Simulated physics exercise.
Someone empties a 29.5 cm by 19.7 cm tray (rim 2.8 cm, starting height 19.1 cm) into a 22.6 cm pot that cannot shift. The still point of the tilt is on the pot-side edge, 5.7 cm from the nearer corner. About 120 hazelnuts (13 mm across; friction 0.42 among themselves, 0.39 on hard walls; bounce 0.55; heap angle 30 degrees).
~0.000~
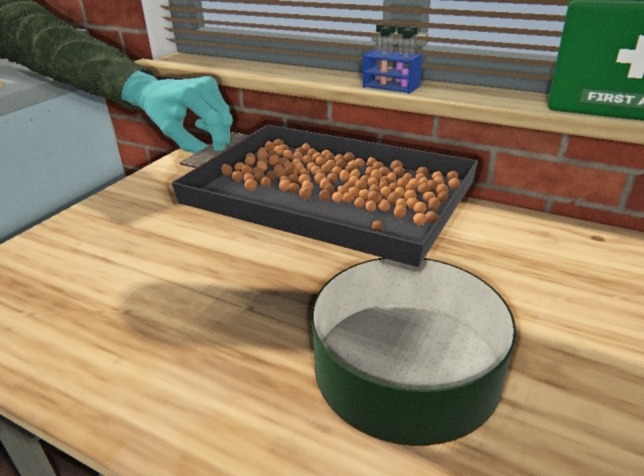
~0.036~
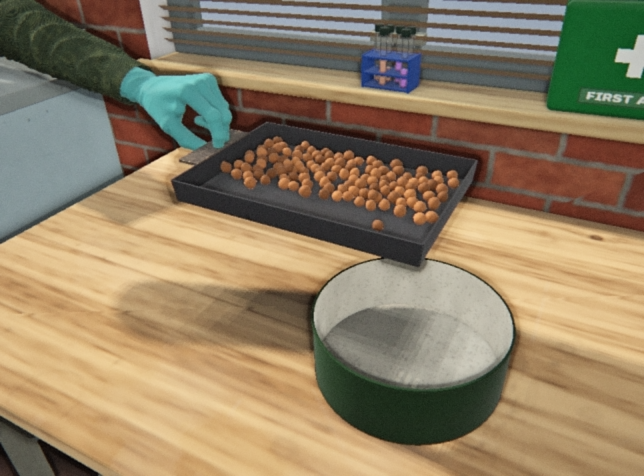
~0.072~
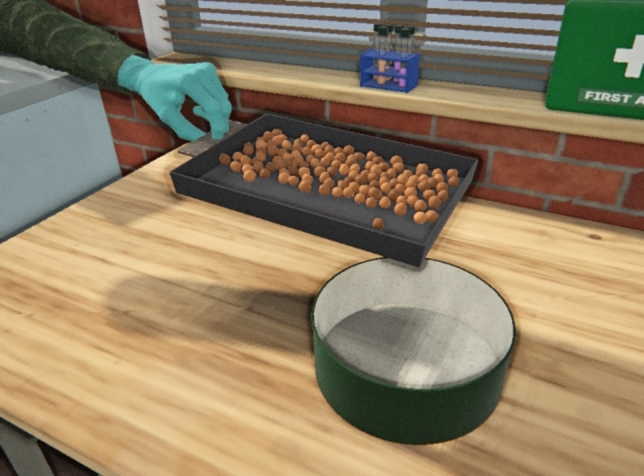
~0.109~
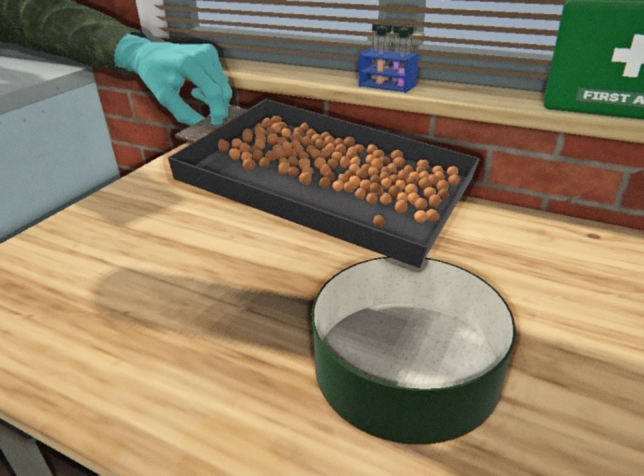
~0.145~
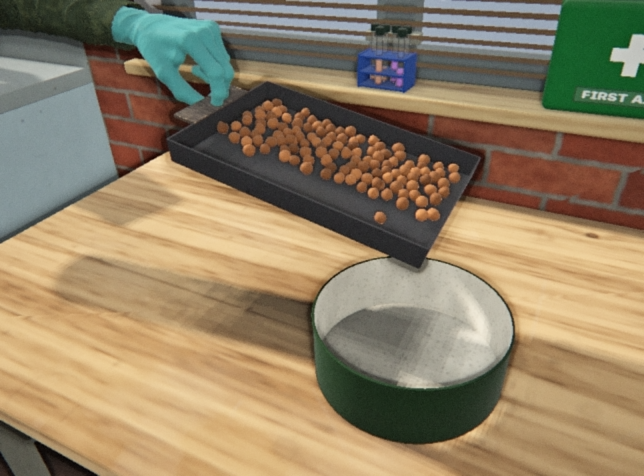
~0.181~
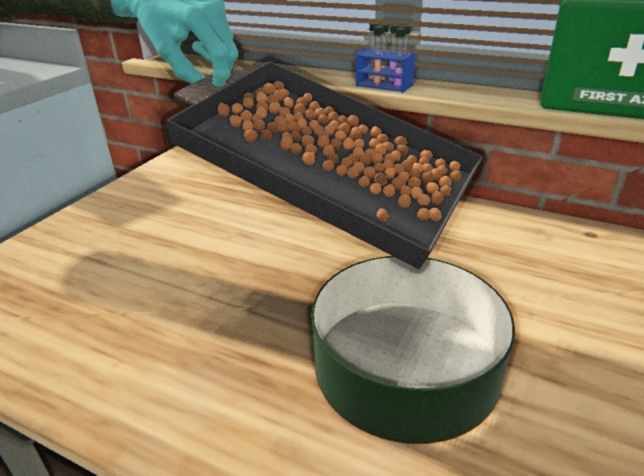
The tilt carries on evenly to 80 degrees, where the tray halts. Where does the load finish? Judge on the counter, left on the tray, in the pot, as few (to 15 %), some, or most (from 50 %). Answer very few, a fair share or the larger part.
Counter a fair share, tray a fair share, pot a fair share.
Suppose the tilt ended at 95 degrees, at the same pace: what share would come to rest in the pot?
It would be near 55 per cent.
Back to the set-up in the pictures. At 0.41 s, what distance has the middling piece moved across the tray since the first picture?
Some 5 cm.
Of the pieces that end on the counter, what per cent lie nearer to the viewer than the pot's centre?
About 70 per cent.
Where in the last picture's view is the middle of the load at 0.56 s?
Near (450, 177).
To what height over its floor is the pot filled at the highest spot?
About 1.5 cm.
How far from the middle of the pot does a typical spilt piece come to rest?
Some 32 cm.
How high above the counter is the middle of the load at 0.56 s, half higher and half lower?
Some 24 cm.
After 0.41 s, tilt 49 degrees; the tray holds 100 %, the pot 0 %.
After 0.56 s, tilt 70 degrees; the tray holds 100 %, the pot 0 %.
After 0.84 s, tilt 80 degrees; the tray holds 50 %, the pot 10 %.
At rest (2.3 s), counter 35 %, tray 40 %, pot 25 %.
